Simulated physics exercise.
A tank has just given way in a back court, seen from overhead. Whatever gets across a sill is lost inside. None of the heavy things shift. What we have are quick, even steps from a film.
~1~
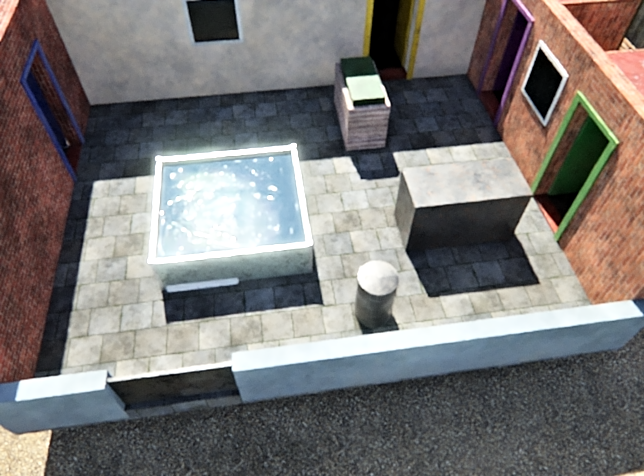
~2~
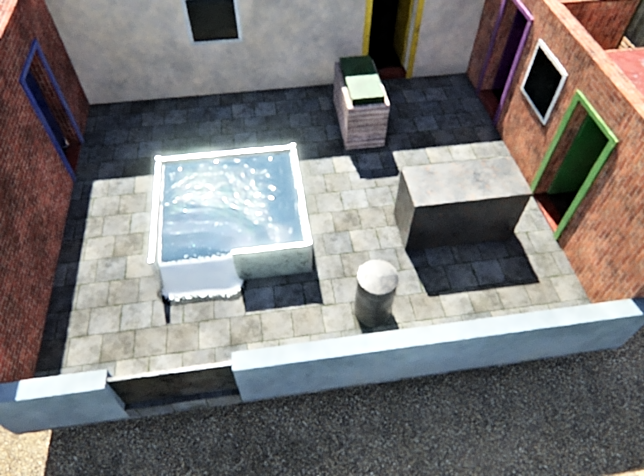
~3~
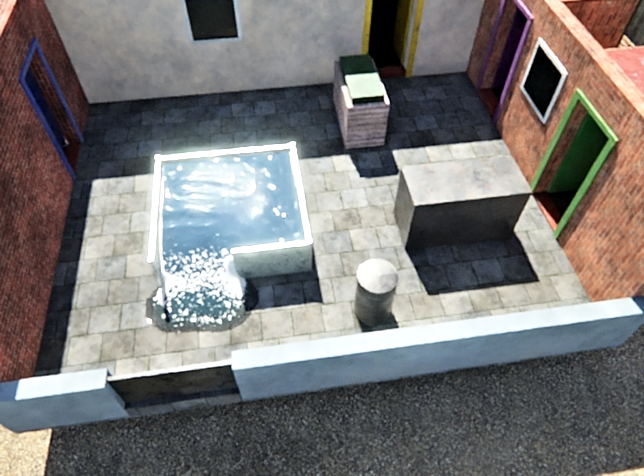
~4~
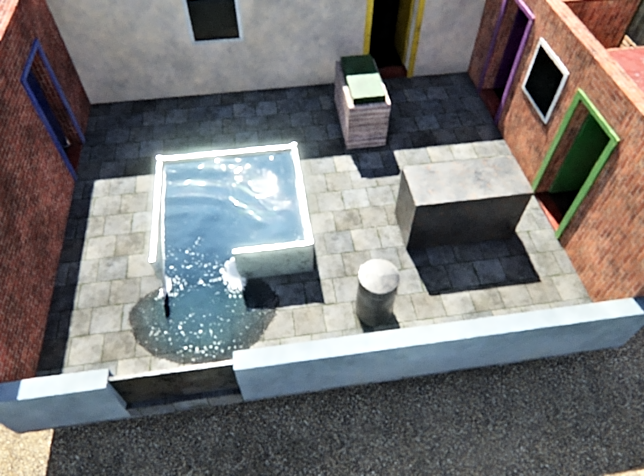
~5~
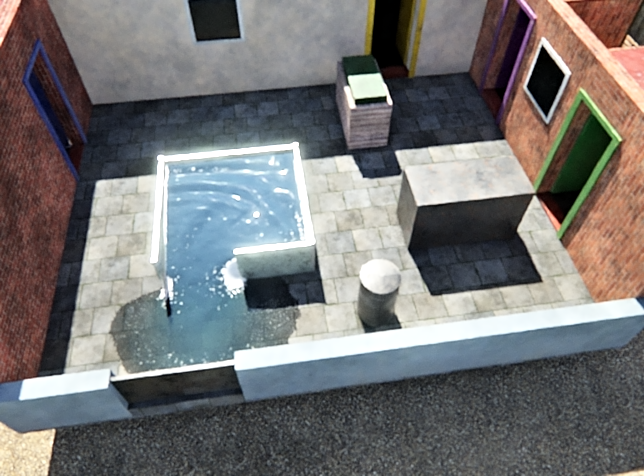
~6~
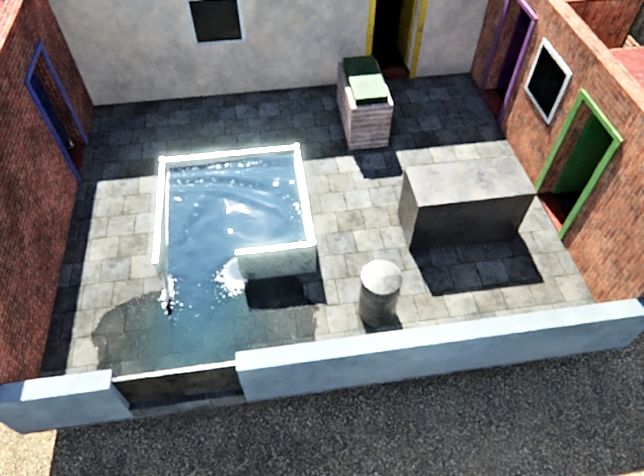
Water bursting from the front of a square tank in a walled courtyard, splashing down and spreading across the pale paving.
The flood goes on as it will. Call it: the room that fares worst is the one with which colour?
It is the blue one.
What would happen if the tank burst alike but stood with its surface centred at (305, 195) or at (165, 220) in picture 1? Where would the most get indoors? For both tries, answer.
Try 1 gives the green-painted one and try 2 the door marked blue.
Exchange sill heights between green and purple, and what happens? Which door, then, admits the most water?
The blue one.
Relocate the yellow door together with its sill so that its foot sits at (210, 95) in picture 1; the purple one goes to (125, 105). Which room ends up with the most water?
Looks like it's the one in blue.
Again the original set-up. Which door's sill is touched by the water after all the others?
I'd go with the yellow door.
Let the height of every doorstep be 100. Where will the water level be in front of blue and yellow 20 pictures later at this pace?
I'd put it at close to 100 and 0 per cent.
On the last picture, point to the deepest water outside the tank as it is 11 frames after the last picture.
(49, 404).
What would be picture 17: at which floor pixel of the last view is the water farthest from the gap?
The front tops out at about (507, 340).
A moment on, water covers 10 % of the floor; yellow door not reached, green door not reached, blue door not reached, purple door not reached.
Next, water covers 20 % of the floor; yellow door not reached, green door not reached, blue door not reached, purple door not reached.
Then, water covers 45 % of the floor; yellow door not reached, green door not reached, blue door wet at the sill, nothing in, purple door not reached.
Later, water covers 75 % of the floor; yellow door not reached, green door wet at the sill, nothing in, blue door wet at the sill, nothing in, purple door not reached.
In the end, water covers 100 % of the floor; yellow door wet at the sill, nothing in, green door a trickle in, blue door some in, purple door wet at the sill, nothing in; the blue door has let in the most.
